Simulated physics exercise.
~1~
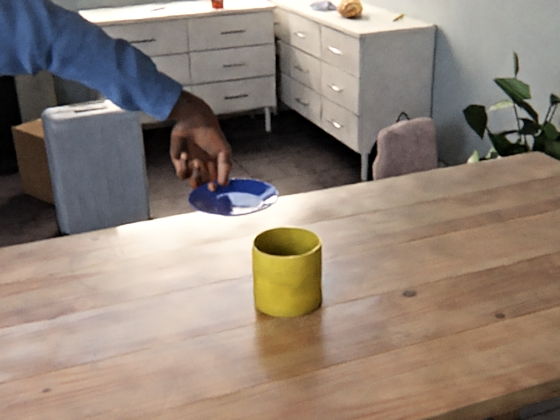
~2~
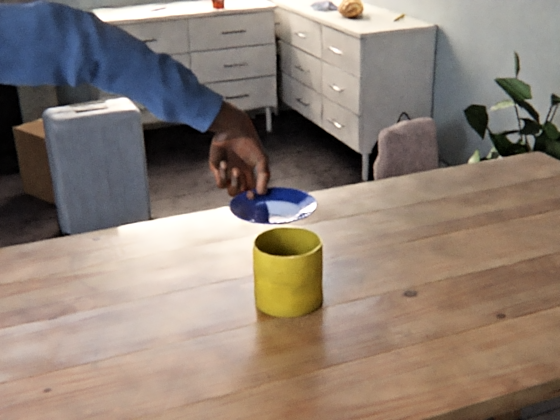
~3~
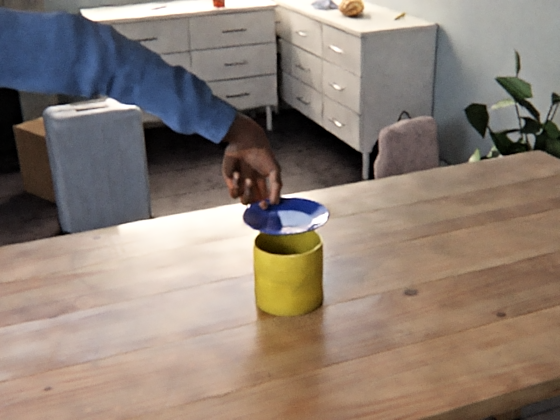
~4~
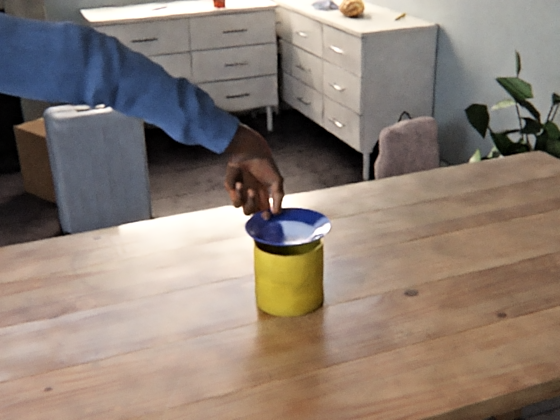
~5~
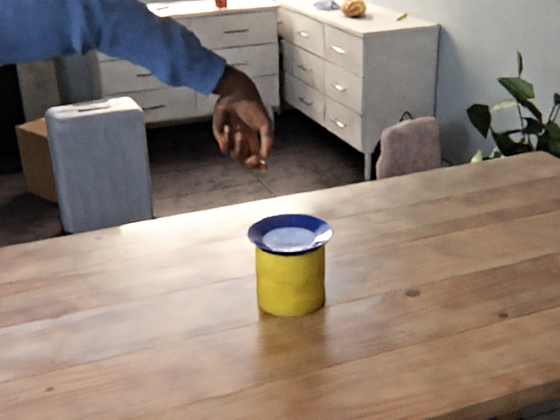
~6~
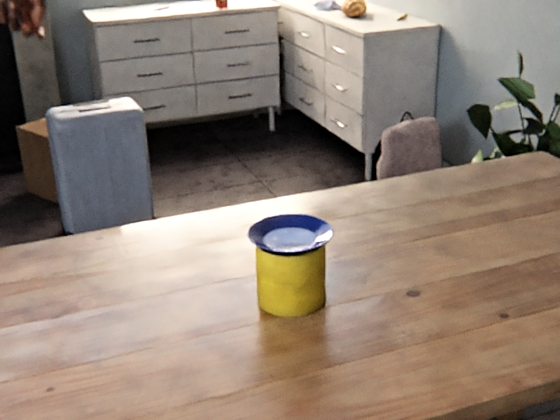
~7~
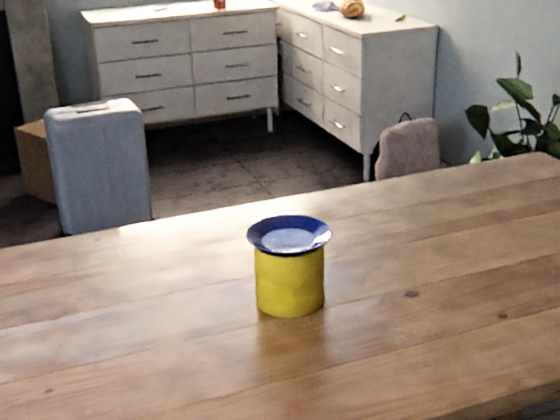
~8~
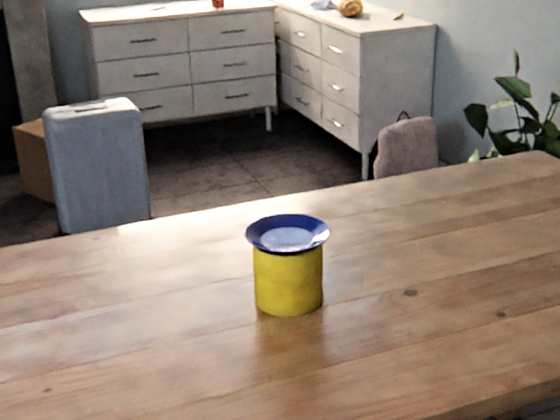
On a wooden table, a hand lowering a blue saucer onto a yellow cup, letting go and withdrawing, the saucer covering the opening.
